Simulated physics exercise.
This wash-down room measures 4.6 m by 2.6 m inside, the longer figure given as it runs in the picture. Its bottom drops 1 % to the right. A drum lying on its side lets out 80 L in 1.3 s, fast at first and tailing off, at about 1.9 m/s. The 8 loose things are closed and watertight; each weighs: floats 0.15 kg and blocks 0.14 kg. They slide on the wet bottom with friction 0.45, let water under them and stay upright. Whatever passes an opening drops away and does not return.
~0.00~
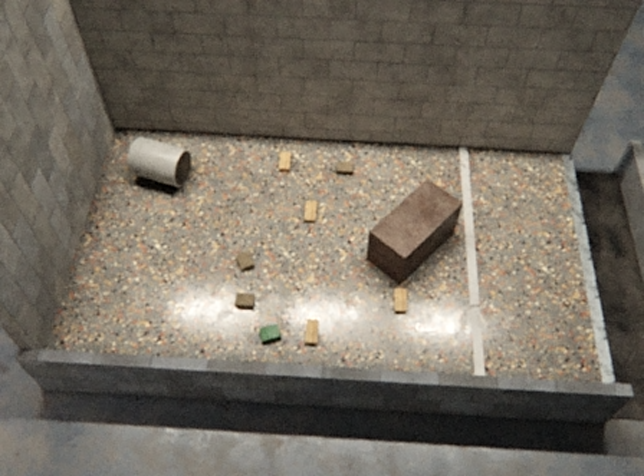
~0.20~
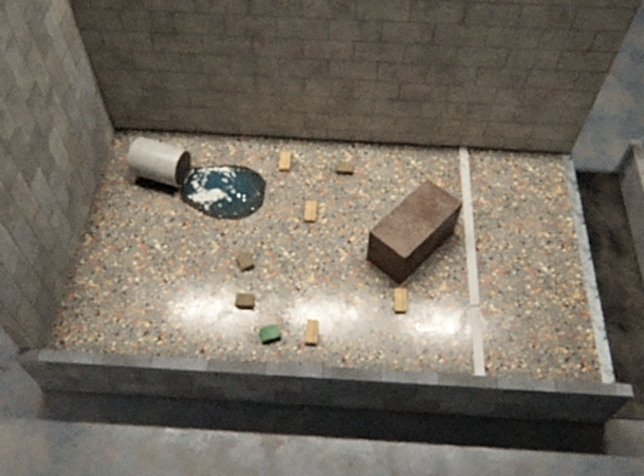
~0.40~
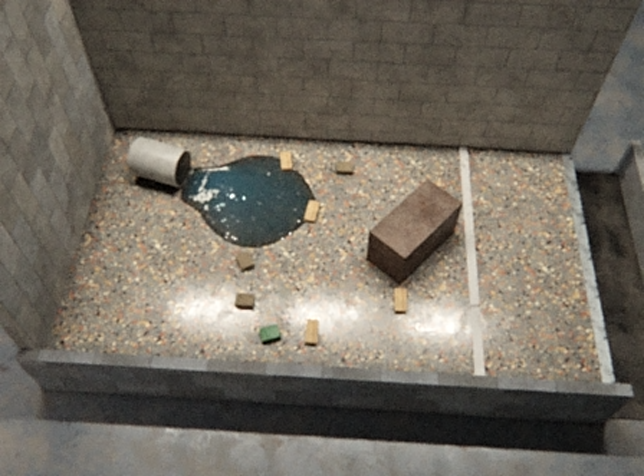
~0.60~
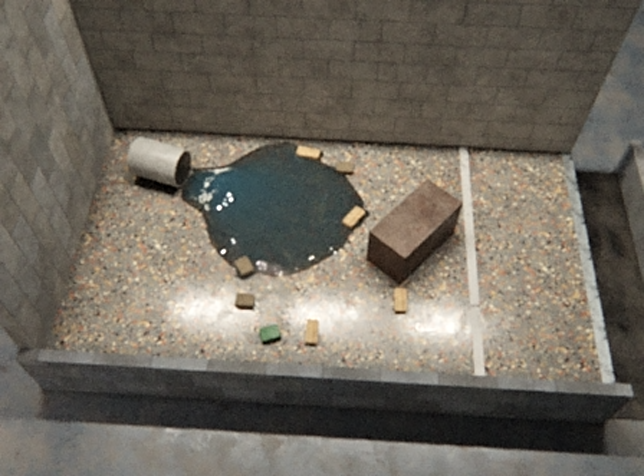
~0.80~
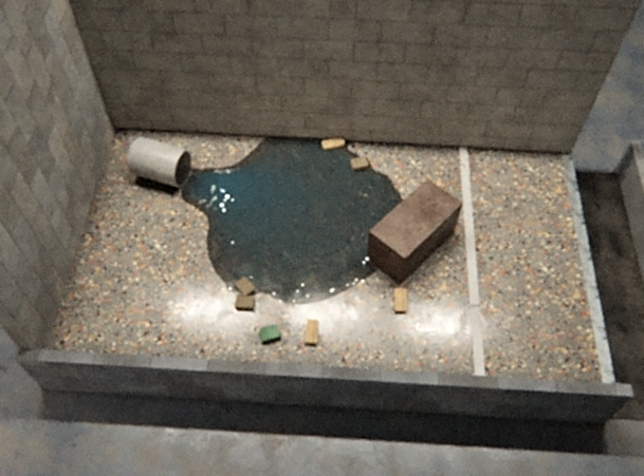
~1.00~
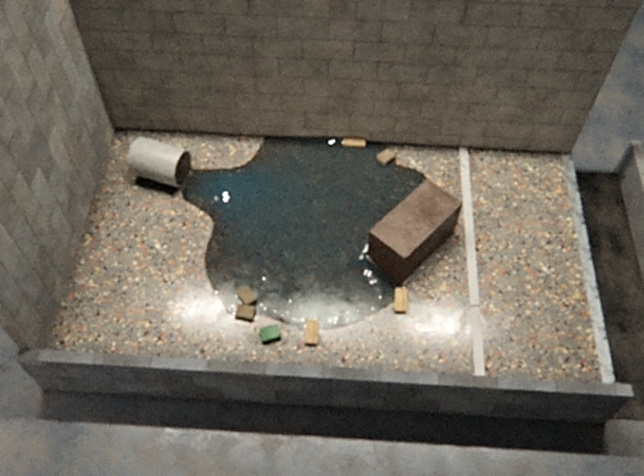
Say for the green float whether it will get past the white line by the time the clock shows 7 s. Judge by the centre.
The green float falls short.
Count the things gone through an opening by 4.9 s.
I count 4.
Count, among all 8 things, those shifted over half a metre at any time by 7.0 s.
That makes 7.
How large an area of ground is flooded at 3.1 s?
Roughly 4.0 m2.
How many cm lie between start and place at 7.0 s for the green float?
Roughly 20 cm.
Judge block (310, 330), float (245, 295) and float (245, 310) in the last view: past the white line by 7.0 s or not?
In that order: Beyond, short, short.
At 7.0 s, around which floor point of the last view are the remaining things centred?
Near (355, 354).
After 1.4 s the green float is near (269, 346), 0.1 m from its start, aground; 0 of 8 are over the mark; 3 afloat.
After 3.1 s the green float is near (282, 348), 0.2 m from its start, afloat; 4 of 8 are over the mark; 4 afloat.
After 4.9 s the green float is near (290, 340), 0.2 m from its start, aground; 4 of 8 are over the mark; 2 afloat.
After 7.0 s the green float is near (290, 340), 0.2 m from its start, aground; 5 of 8 are over the mark; 0 afloat.
